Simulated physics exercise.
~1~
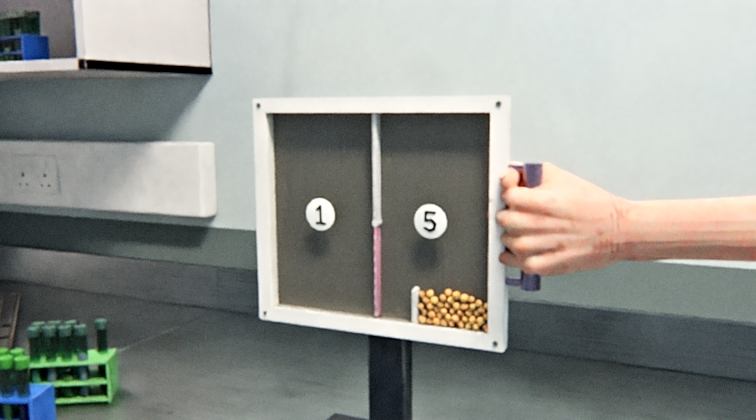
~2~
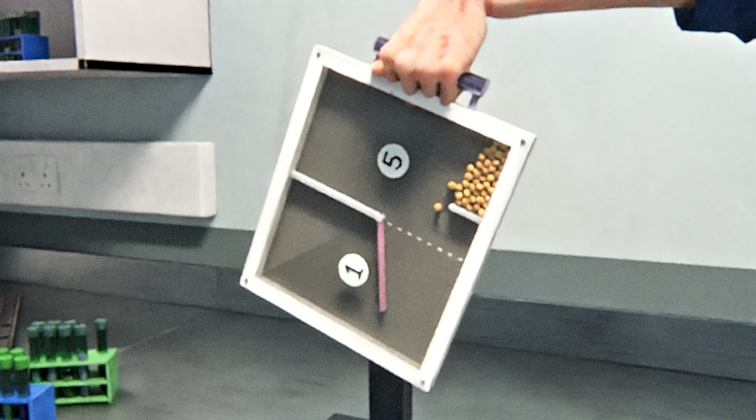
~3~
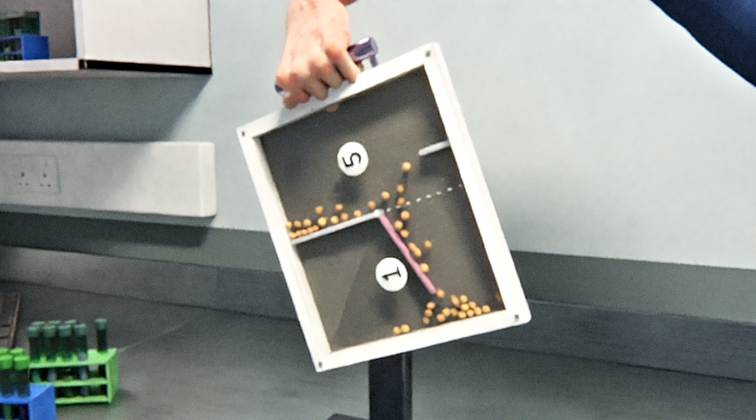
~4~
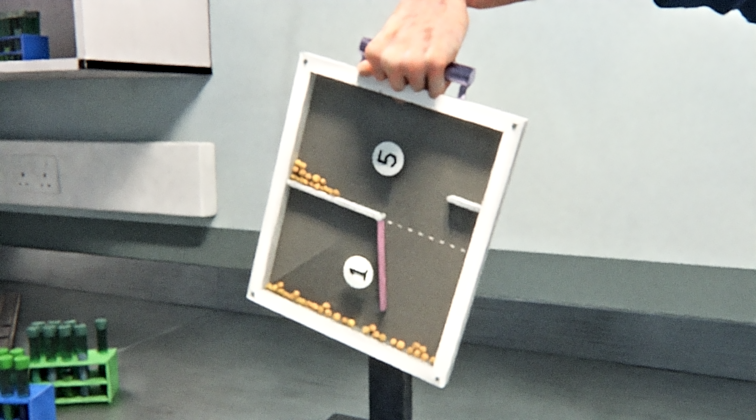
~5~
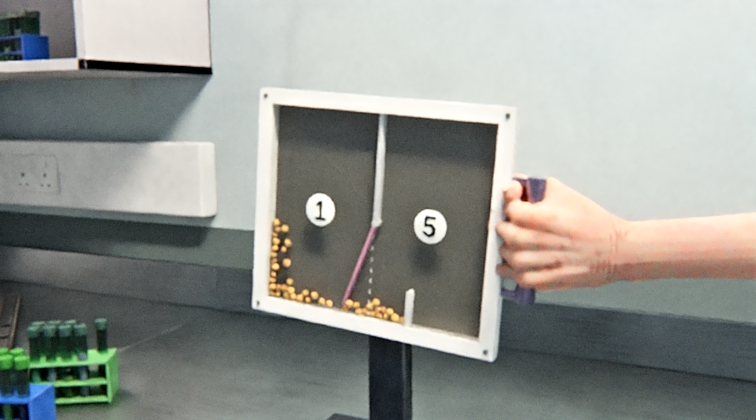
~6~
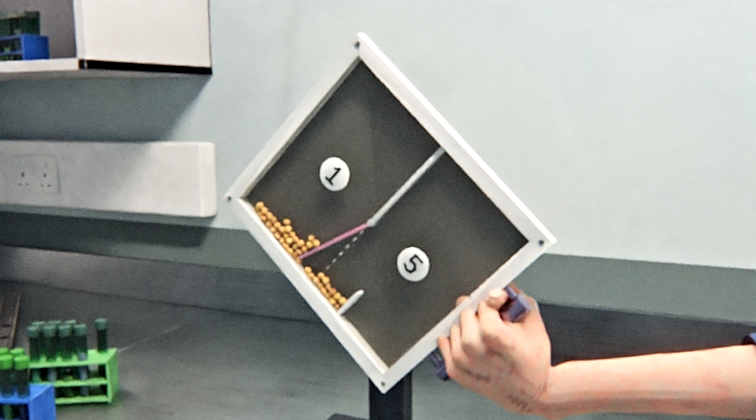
In a laboratory with green and blue racks of test tubes, seen from the front, a hand grips the purple handle of a square white-framed case holding golden beads in its lower right corner. A white divider and a hanging pink flap separate the two dark, numbered sides. The hand swings the case anticlockwise until the handle is on top, and beads spill past the flap while others gather on the divider. It then turns the case back clockwise, past level. The case ends tilted, most beads resting left of the flap and a smaller group against the short white ledge.
